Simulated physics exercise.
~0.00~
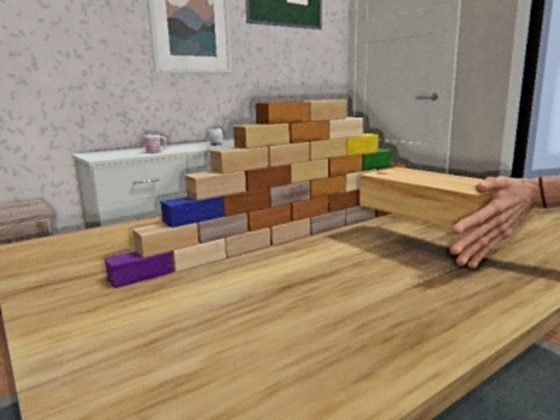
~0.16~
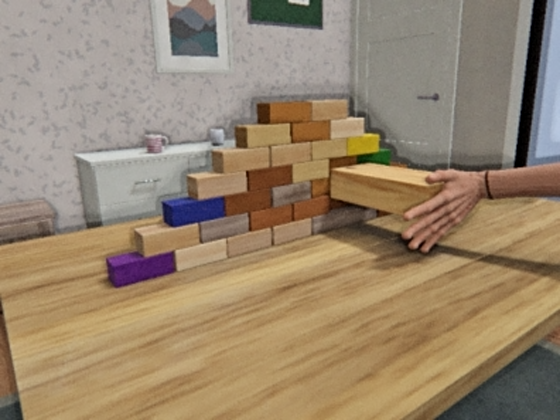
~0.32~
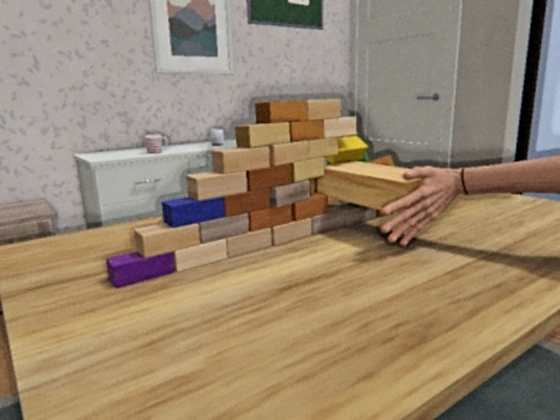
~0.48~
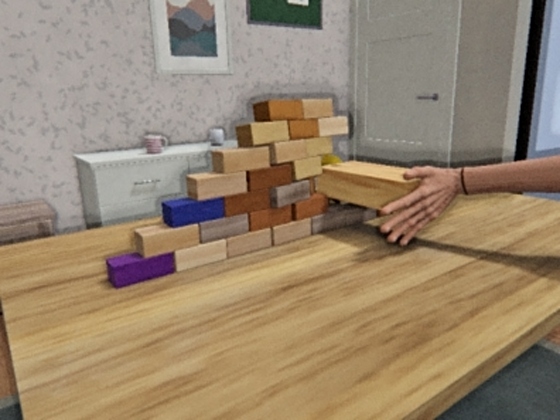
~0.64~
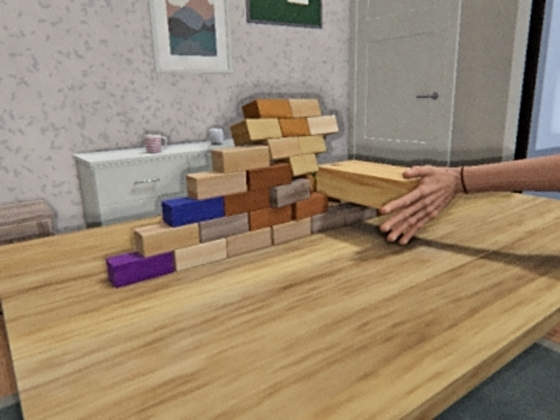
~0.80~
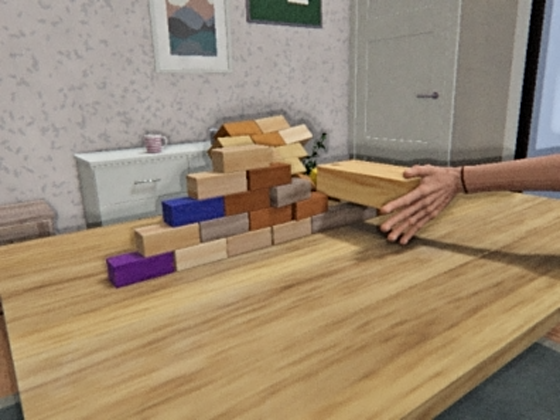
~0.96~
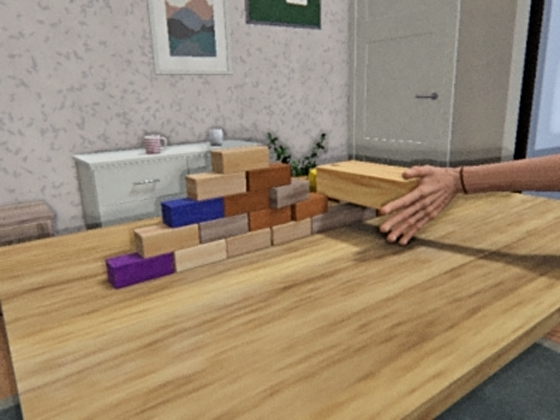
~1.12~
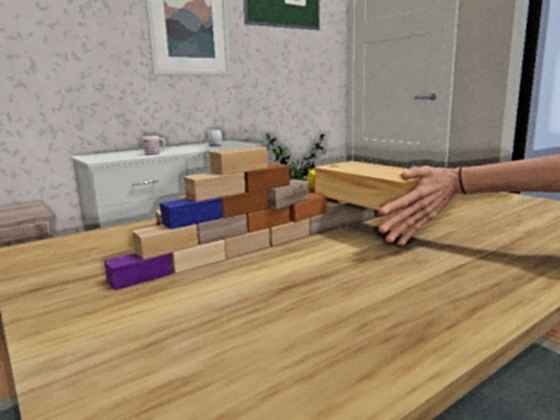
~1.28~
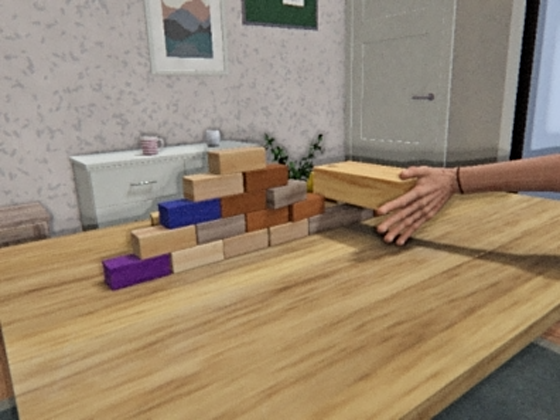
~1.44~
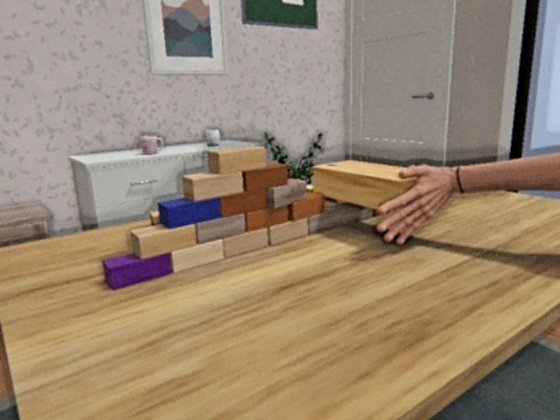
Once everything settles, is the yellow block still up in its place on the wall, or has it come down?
The yellow block has come down. It tips off the right side of the wall as the long block pushes in.
